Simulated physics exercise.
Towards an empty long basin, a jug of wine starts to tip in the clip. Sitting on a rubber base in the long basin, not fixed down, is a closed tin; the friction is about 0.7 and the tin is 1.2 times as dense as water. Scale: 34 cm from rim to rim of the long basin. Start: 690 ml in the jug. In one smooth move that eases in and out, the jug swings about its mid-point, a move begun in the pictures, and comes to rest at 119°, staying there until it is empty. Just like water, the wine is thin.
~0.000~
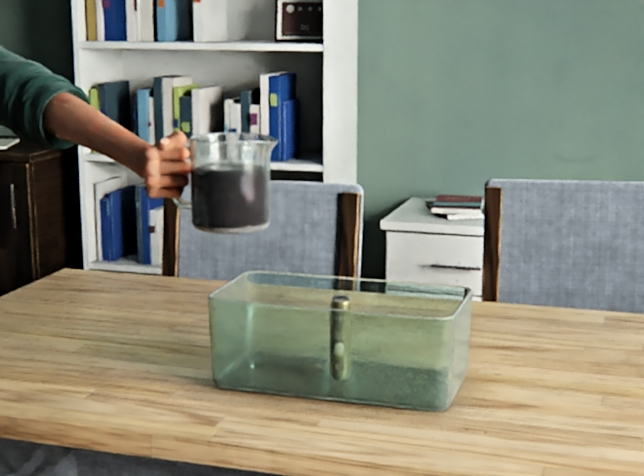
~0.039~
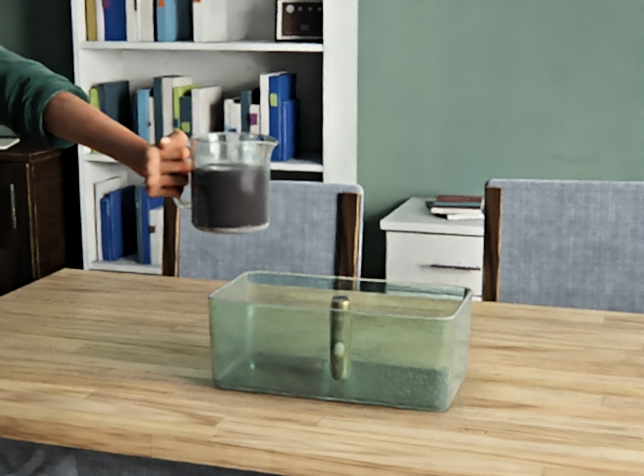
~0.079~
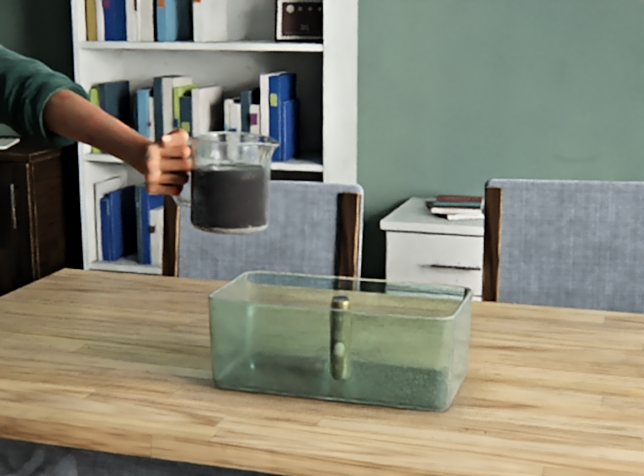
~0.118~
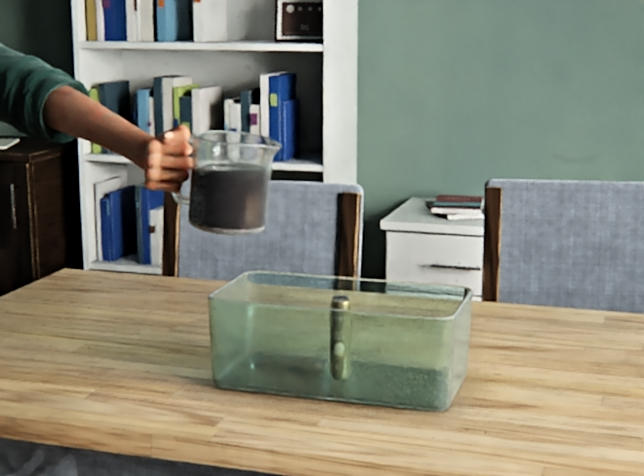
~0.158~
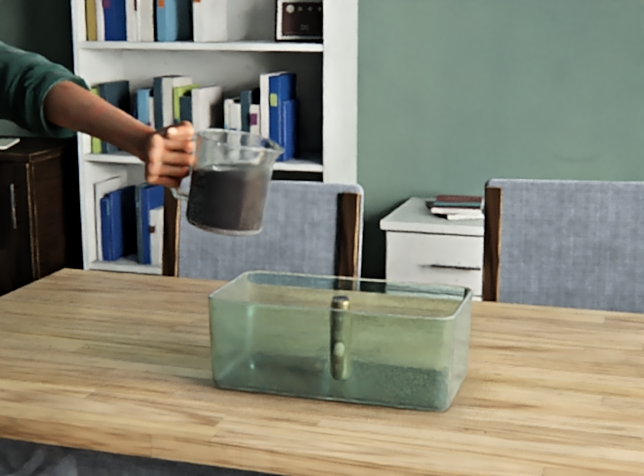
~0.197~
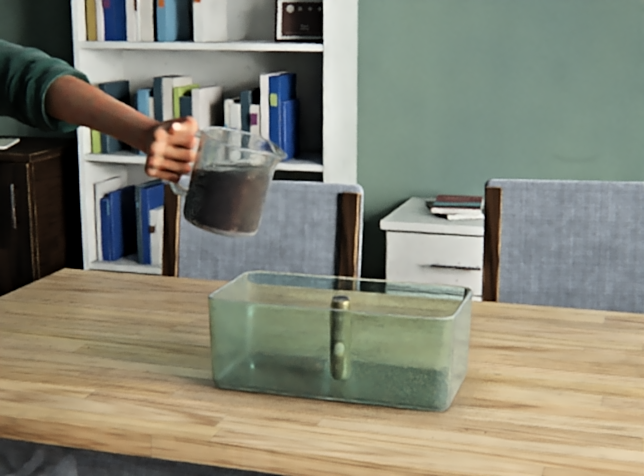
A hand holding a glass jug of dark liquid above a clear, long basin on a wooden table kept it upright at first, then slowly tilted it a little to the right.
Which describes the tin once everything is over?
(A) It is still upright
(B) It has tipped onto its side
Option B: It has tipped onto its side.
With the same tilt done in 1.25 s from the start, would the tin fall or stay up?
After the tilt, the tin has tipped over.
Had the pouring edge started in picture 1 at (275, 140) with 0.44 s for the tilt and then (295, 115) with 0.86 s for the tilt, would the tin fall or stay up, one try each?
First it stays on its base; then it tips over.
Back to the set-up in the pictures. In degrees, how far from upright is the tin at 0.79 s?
10°.
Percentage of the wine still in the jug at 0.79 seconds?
Remaining share: Approx. 16 %.
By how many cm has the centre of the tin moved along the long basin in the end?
Some 9.5 cm.
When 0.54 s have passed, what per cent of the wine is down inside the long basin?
Near 1 in a hundred.
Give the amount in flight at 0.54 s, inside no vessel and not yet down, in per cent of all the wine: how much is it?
18 per cent.
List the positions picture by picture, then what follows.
It leans 0°; its right rim is at (277, 141); the wine meets the walls at (198, 166) and (267, 169); the long basin's rim runs from (228, 285) to (463, 304); the tin's top is at (341, 302), in the first picture.
It leans 1°; its right rim is at (277, 141); the wine meets the walls at (198, 166) and (267, 169), in the second picture.
It leans 3°; its right rim is at (279, 143); the wine meets the walls at (198, 166) and (267, 169), in the third picture.
It leans 6°; its right rim is at (281, 146); the wine meets the walls at (200, 166) and (268, 169), in the fourth picture.
It leans 10°; its right rim is at (284, 151); the wine meets the walls at (199, 167) and (269, 170), in the fifth picture.
It leans 15°; its right rim is at (286, 156); the wine meets the walls at (199, 167) and (270, 170), in the sixth picture.
Then, 0.54 s in, the tilt is 85° and 81 per cent is still to pour; the tin stands where it began.
Then, 0.79 s in, the tilt is 118° and 16 per cent is still to pour; the tin leans 9°.
Then, 1.05 s in, the tilt is 119° and 0 per cent is still to pour; the tin lies on its side.
Then, 1.34 s in, the tilt is 119° and 0 per cent is still to pour; the tin lies on its side.
Finally, the tin lies on its side.
